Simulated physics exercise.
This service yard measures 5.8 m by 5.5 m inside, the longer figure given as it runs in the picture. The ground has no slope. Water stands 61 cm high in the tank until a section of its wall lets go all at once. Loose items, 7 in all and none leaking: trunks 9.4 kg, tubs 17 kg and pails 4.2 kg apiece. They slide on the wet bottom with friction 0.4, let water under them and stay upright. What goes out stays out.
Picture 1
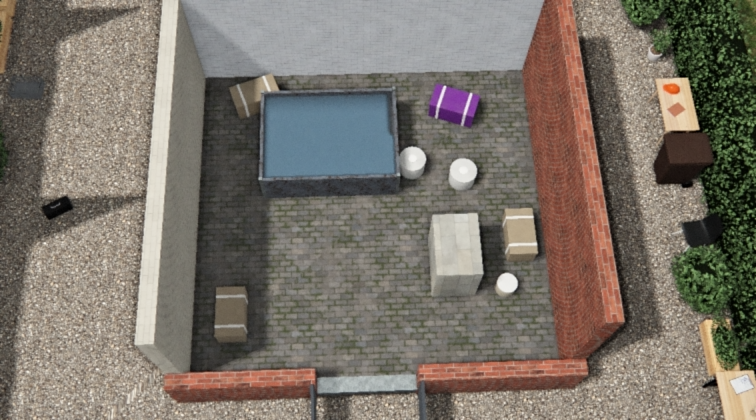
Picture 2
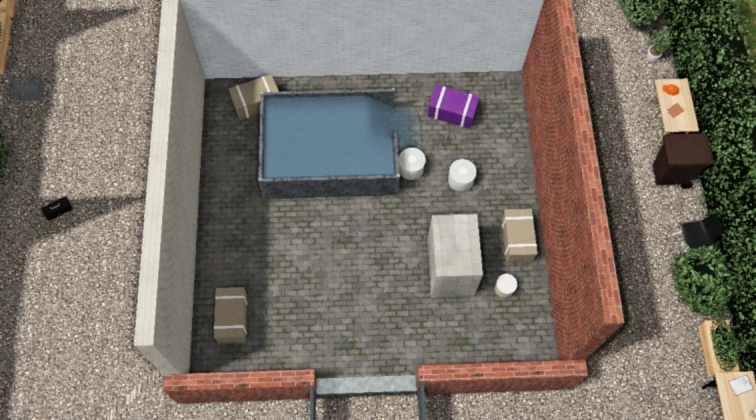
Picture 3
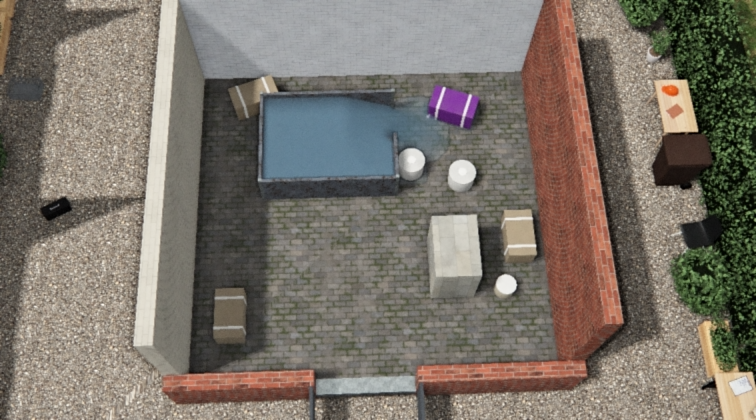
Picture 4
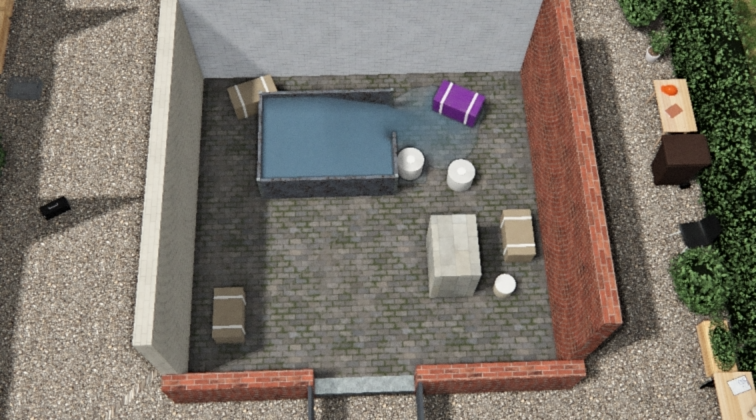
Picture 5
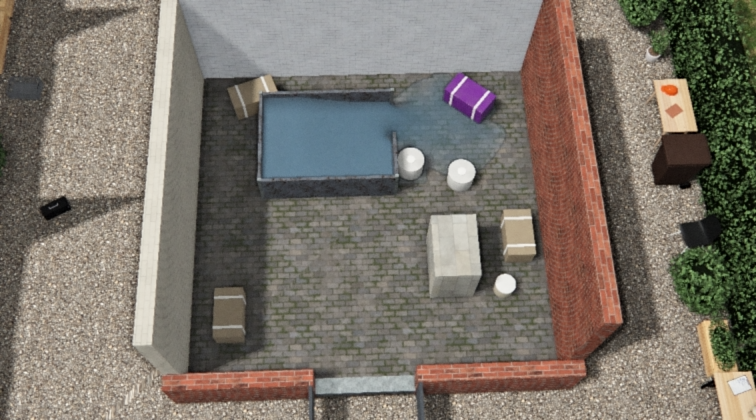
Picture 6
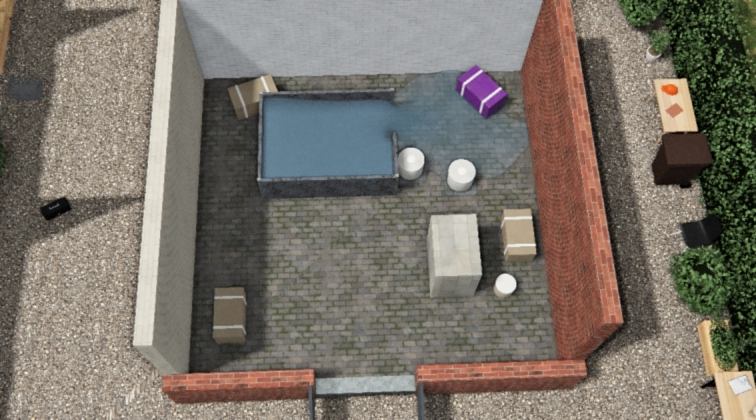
At the start, a walled yard holds a dark-sided tank full of blue water, with tan boxes, white tubs and a purple trunk around it. Water pours through a gap in the tank's right side and spreads across the paving, then the purple trunk turns and slides a short way right.
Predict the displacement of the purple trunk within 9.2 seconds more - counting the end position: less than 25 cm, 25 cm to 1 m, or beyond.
Purple trunk gets carried off.
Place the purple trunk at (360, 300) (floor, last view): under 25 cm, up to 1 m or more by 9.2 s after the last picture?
It travels far.
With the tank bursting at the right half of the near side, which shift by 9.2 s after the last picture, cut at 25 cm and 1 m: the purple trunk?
Then the purple trunk moves a short way.
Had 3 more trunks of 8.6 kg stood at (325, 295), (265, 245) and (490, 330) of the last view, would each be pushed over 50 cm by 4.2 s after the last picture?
In turn: Under, under, past it.
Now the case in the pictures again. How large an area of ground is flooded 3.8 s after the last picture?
Roughly 19 m2.
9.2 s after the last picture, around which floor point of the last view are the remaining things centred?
Near (327, 234).
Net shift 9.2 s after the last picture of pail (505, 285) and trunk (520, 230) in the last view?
In that order: 450 cm, 500 cm.
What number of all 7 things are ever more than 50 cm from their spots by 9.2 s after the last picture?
That makes 5.
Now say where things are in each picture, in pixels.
The first picture shows the purple trunk at (455, 100) rests on the ground; 3.6 m2 under water; 0 of 7 have shifted.
The second picture shows the purple trunk at (454, 101) rests on the ground; water covers 4.1 m2; 0 of 7 have shifted.
The third picture shows the purple trunk at (454, 102), on the bottom; 4.6 m2 under water; 0 of 7 have shifted.
The fourth picture shows the purple trunk at (459, 98) rests on the ground, 13 cm from its start; 5.3 m2 under water; 1 of 7 have shifted.
The fifth picture shows the purple trunk at (471, 93) rests on the ground, 35 cm from its start; 6.3 m2 under water; 1 of 7 have shifted.
The sixth picture shows the purple trunk at (482, 86) rests on the ground, 60 cm from its start; water covers 7.3 m2; 1 of 7 have shifted.
Then, 1.2 s after the last picture the purple trunk is near (508, 72), 1.0 m from its start, afloat; 0 of 7 are out; 1 afloat.
Then, 3.8 s after the last picture the purple trunk is near (505, 113), 0.9 m from its start, afloat; 0 of 7 are out; 3 afloat.
Then, 6.2 s after the last picture the purple trunk is near (493, 218), 2.3 m from its start, afloat; 0 of 7 are out; 3 afloat.
Then, 9.2 s after the last picture the purple trunk is near (524, 272), 3.3 m from its start, afloat; 0 of 7 are out; 5 afloat.
